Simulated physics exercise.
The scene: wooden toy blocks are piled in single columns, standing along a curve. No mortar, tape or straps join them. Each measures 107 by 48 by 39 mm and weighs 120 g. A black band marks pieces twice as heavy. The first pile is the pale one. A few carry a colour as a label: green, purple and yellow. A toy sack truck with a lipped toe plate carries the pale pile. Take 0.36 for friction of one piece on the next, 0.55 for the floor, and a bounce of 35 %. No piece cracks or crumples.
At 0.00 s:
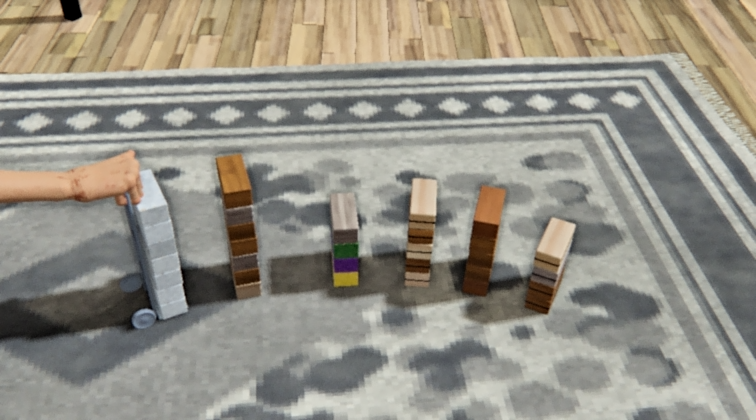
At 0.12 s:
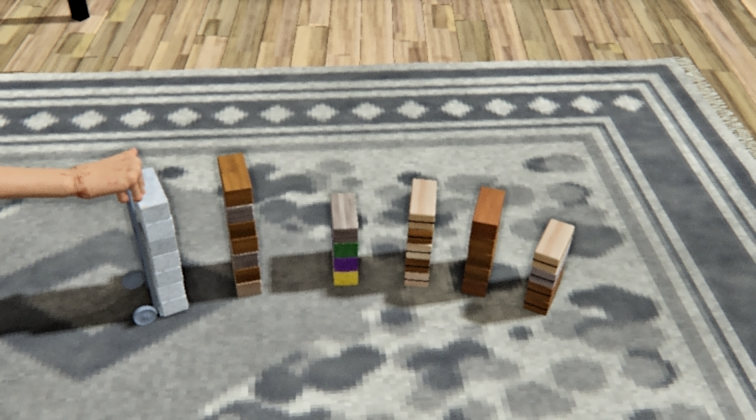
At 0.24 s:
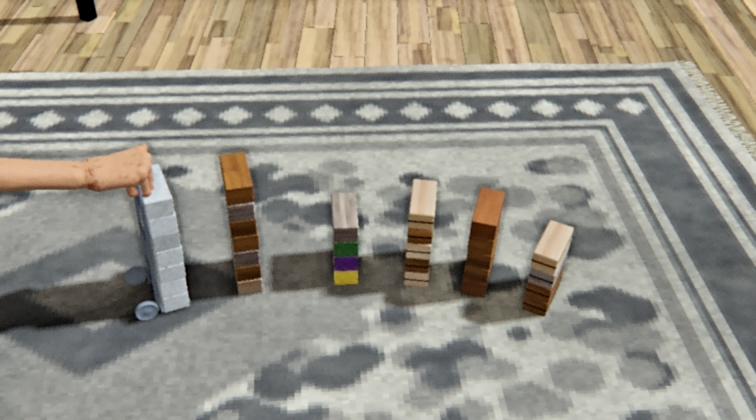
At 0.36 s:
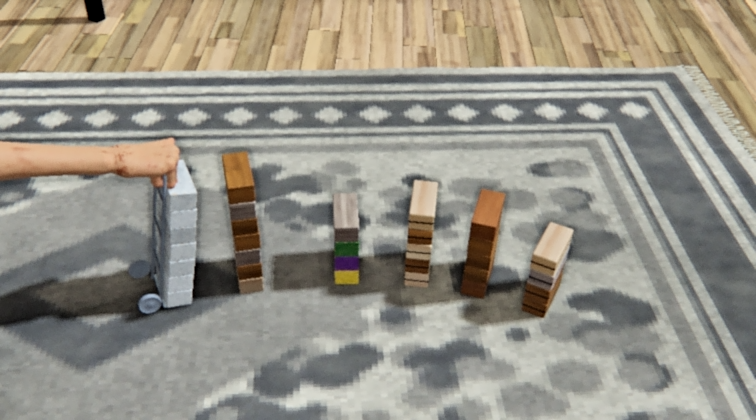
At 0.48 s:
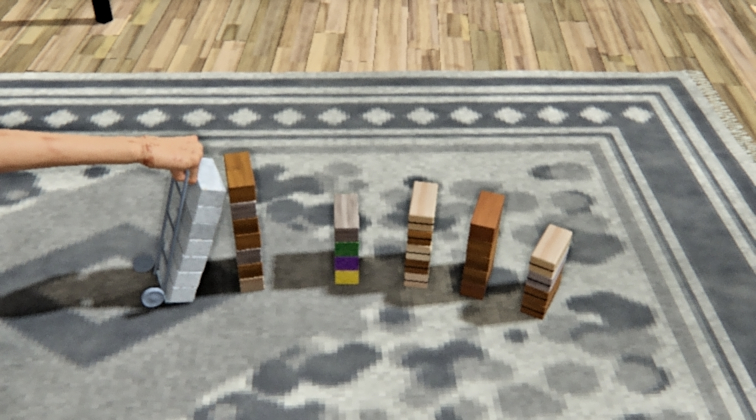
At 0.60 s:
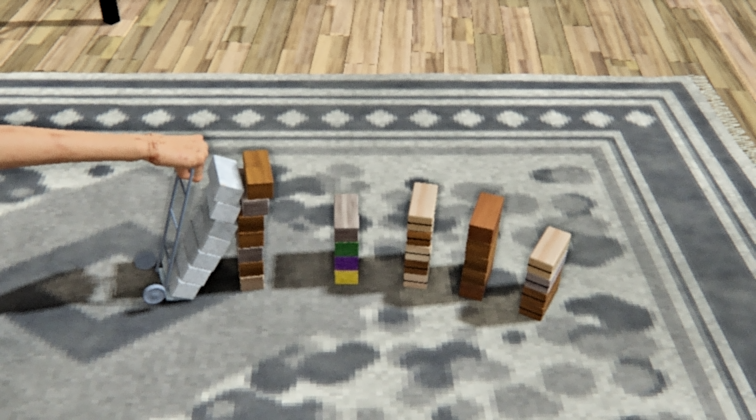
A hand tilted a small toy sack truck forward, and the tall pale pile of blocks on it leaned right toward the brown wooden pile beside it, whose top shifted slightly to the right.
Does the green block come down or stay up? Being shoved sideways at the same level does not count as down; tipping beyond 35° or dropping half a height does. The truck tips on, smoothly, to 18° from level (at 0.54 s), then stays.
That block comes down.
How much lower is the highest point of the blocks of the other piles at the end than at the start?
About 8 cm.
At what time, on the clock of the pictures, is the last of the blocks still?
At about 3.5 s.
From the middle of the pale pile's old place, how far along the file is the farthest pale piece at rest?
Roughly 32 cm along.
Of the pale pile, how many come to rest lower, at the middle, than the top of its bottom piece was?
The count is 3.
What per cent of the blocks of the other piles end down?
Near 40 per cent.
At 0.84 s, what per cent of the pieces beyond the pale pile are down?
By then 30 per cent.
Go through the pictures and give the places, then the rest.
In the first frame (pixels give the middle of a visible side; the camera moves round a little), truck frame (133, 221) 0° forward; green block (346, 252); purple block (346, 266); yellow block (346, 280); none of the others has stirred.
The second frame shows truck frame (135, 218) 0° forward; green block (346, 251).
The third frame shows truck frame (143, 213) 2° forward; green block (346, 250).
The fourth frame shows truck frame (164, 205) 10° forward, top of the pale pile leaning 10°; green block (347, 250); none of the others has stirred.
The fifth frame shows truck frame (182, 199) 17° forward, top of the pale pile leaning 20°; green block (347, 250); none of the others has stirred.
The sixth frame shows truck frame (186, 197) 18° forward, top of the pale pile leaning 27°; green block (347, 250); purple block (347, 264); yellow block (346, 278); movement in 4 of them.
After 0.72 s, 7 of the pale pile down; none of the 25 other blocks down, 7 disturbed; green block unmoved.
After 0.84 s, 7 of the pale pile down; 7 of the 25 other blocks down; green block unmoved.
After 1.04 s, 7 of the pale pile down; 9 of the 25 other blocks down; green block 49° from how it stood, 24 mm lower; purple block 27 mm from its place.
After 1.72 s, 7 of the pale pile down; 9 of the 25 other blocks down; green block 8 cm lower; purple block 33° from how it stood.
In the end (3.5 s), 7 of the pale pile down; 10 of the 25 other blocks down; green block 8 cm lower; purple block 38° from how it stood; yellow block 7 mm from its place. From the last view, middles, green block near (379, 262), purple block near (362, 247).
